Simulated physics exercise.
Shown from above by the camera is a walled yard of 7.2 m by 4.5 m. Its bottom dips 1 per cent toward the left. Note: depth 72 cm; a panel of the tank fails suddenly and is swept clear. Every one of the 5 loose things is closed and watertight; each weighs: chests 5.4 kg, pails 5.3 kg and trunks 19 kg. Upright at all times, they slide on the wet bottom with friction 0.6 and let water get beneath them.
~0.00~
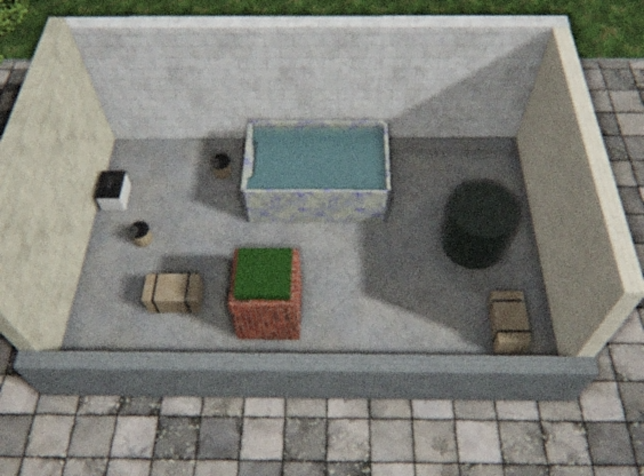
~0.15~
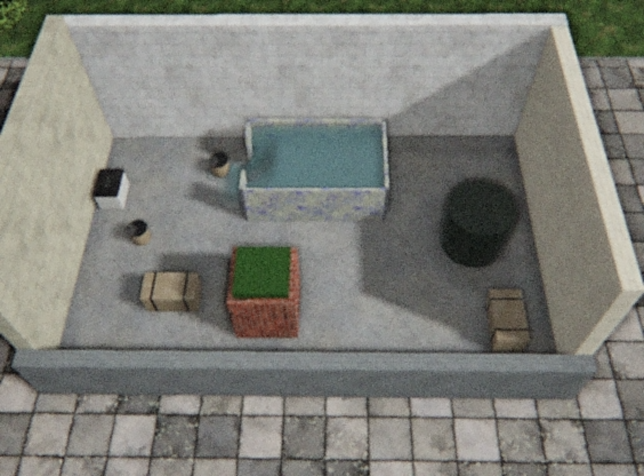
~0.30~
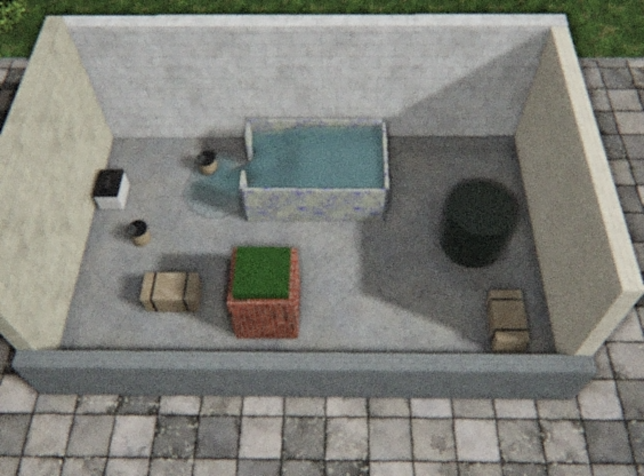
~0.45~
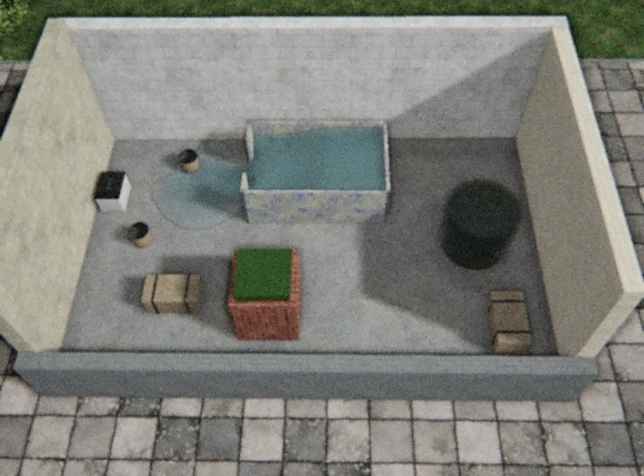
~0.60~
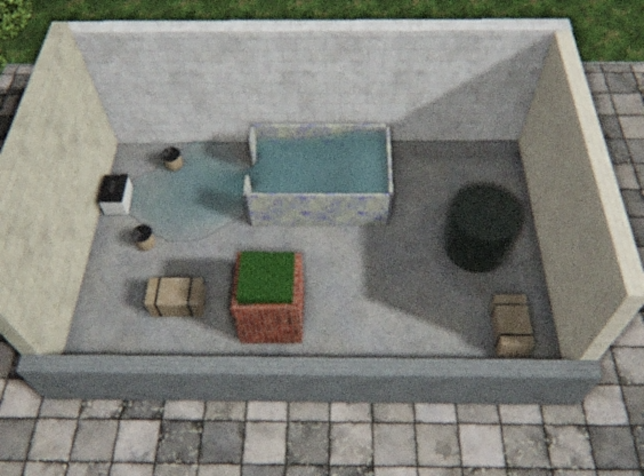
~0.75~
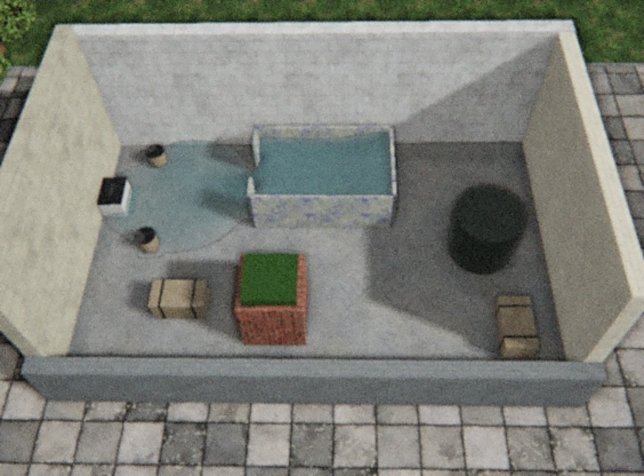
The video shows a walled yard holding a raised water tank, small pails, crates and a grass-topped brick block; water pours from the tank's left side and spreads leftward across the floor, carrying the nearest pail left.
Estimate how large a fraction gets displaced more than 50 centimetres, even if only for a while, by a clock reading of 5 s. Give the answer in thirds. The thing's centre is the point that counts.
Two thirds or more.
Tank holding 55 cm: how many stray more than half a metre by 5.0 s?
Result: 3.
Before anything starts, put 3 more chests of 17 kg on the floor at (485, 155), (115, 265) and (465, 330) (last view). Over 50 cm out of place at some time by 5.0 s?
First falls shy, second exceeds it, third falls shy.
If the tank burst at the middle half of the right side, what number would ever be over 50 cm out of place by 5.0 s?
Then 1 of them would.
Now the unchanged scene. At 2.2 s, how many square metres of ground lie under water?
Some 11.5 m2.
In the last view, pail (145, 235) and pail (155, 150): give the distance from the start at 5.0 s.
450 cm and 300 cm.
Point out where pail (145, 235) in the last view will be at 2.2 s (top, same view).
Around (86, 335).
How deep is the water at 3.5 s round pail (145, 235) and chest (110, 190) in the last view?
I'd estimate 16 cm for the first and 15 cm for the second.
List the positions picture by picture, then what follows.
The first frame shows a pail at (221, 161), on the bottom; a chest at (110, 183), on the bottom; 3.0 m2 under water; 0 of 5 have shifted.
The second frame shows a pail at (219, 160) rests on the ground; a chest at (108, 182) rests on the ground; 3.5 m2 under water; 0 of 5 have shifted.
The third frame shows a pail at (206, 158), on the bottom, 23 cm from its start; a chest at (109, 182), on the bottom; 4.1 m2 under water; 1 of 5 have shifted.
The fourth frame shows a pail at (188, 156) rests on the ground, 58 cm from its start; a chest at (110, 184), on the bottom; water covers 5.0 m2; 1 of 5 have shifted.
The fifth frame shows a pail at (171, 154) rests on the ground, 97 cm from its start; a chest at (113, 187), on the bottom; water covers 6.2 m2; 1 of 5 have shifted.
The sixth frame shows a pail at (155, 151) rests on the ground, 136 cm from its start; a chest at (112, 190) rests on the ground, 8 cm from its start; water covers 7.4 m2; 2 of 5 have shifted.
After 1.1 s 1 of 5 are over 50 cm from their spots; 2 afloat.
After 2.2 s 2 of 5 are over 50 cm from their spots; 3 afloat.
After 3.5 s 3 of 5 are over 50 cm from their spots; 3 afloat.
After 5.0 s 4 of 5 are over 50 cm from their spots, and 4 have been at some point; 3 afloat.
